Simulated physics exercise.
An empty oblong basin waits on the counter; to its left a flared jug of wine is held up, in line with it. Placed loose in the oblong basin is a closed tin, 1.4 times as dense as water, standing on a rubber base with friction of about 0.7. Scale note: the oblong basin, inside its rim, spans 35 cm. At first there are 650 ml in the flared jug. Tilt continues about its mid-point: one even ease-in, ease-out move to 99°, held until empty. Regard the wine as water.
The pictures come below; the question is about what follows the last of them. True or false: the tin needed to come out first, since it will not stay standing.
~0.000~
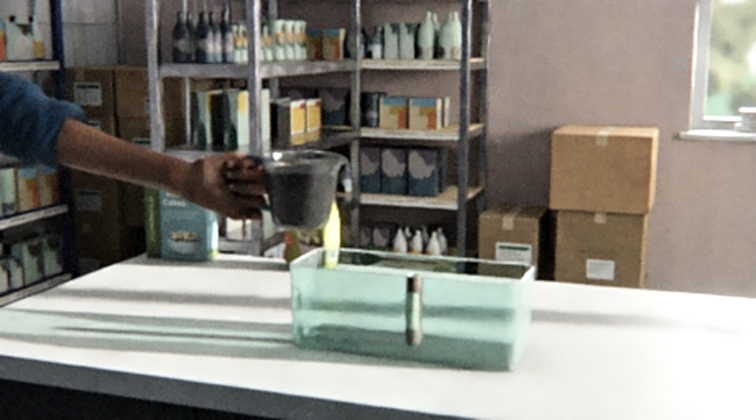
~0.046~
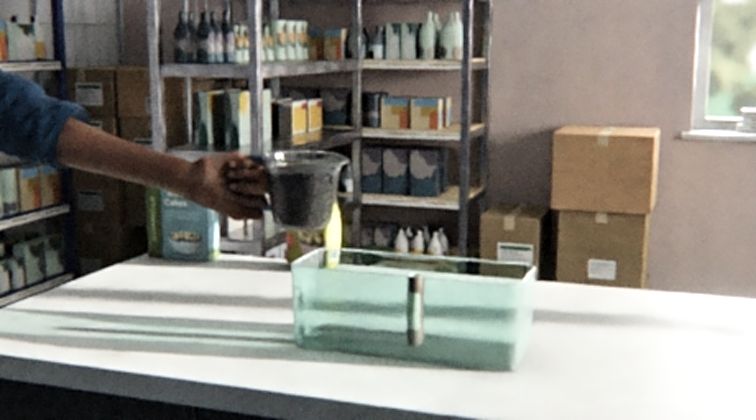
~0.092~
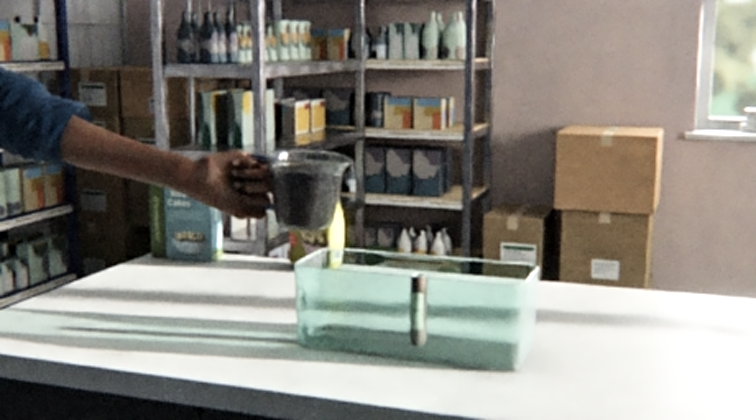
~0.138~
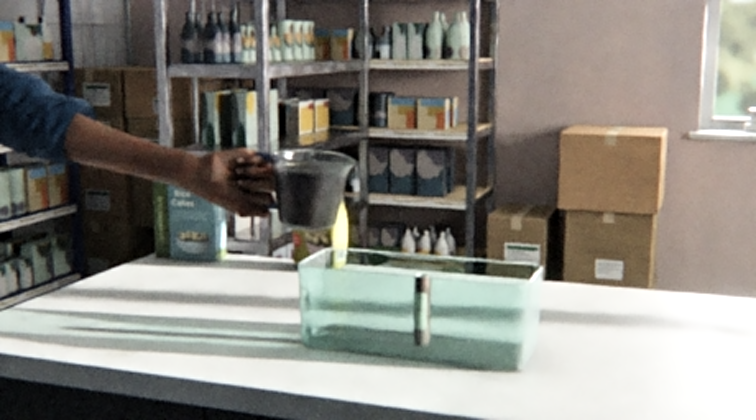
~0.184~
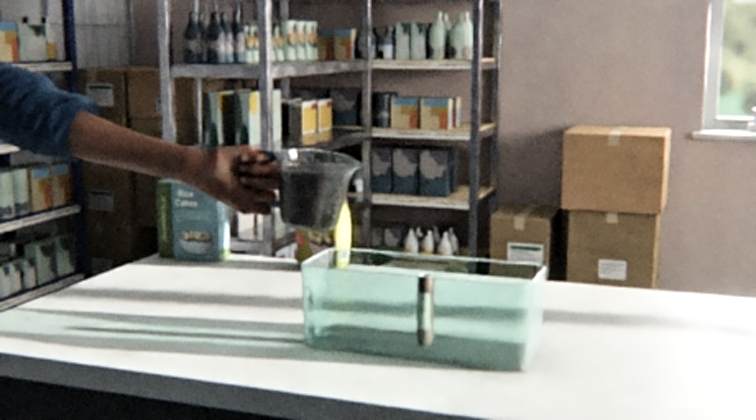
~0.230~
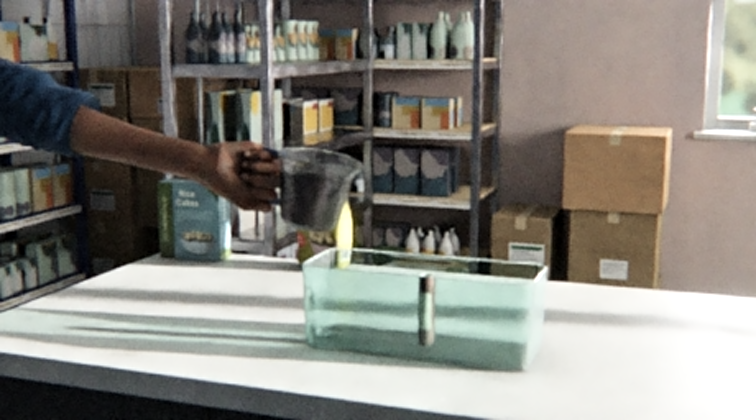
False.
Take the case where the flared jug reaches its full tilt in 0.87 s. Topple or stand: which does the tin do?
Result: Tin upright.
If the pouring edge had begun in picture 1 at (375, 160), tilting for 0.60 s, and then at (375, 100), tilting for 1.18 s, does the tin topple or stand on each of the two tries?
Trial 1 - tin tips; trial 2 - tin tips.
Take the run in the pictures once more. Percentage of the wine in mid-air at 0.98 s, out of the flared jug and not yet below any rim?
Estimate: Around 12 per cent.
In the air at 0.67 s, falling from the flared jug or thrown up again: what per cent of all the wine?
Estimate: About 16 % of all of it.
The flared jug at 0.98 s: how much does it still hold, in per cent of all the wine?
20 %.
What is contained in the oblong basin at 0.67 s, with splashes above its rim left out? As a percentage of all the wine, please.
About 7%.
By 0.67 s the tilt is 59° and 78 per cent is still to pour; the tin stands where it began.
By 0.98 s the tilt is 92° and 21 per cent is still to pour; the tin stands where it began.
By 1.32 s the tilt is 99° and 1 per cent is still to pour; the tin stands where it began.
By 1.68 s the tilt is 99° and 0 per cent is still to pour; the tin stands where it began.
At rest the tin stands where it began.
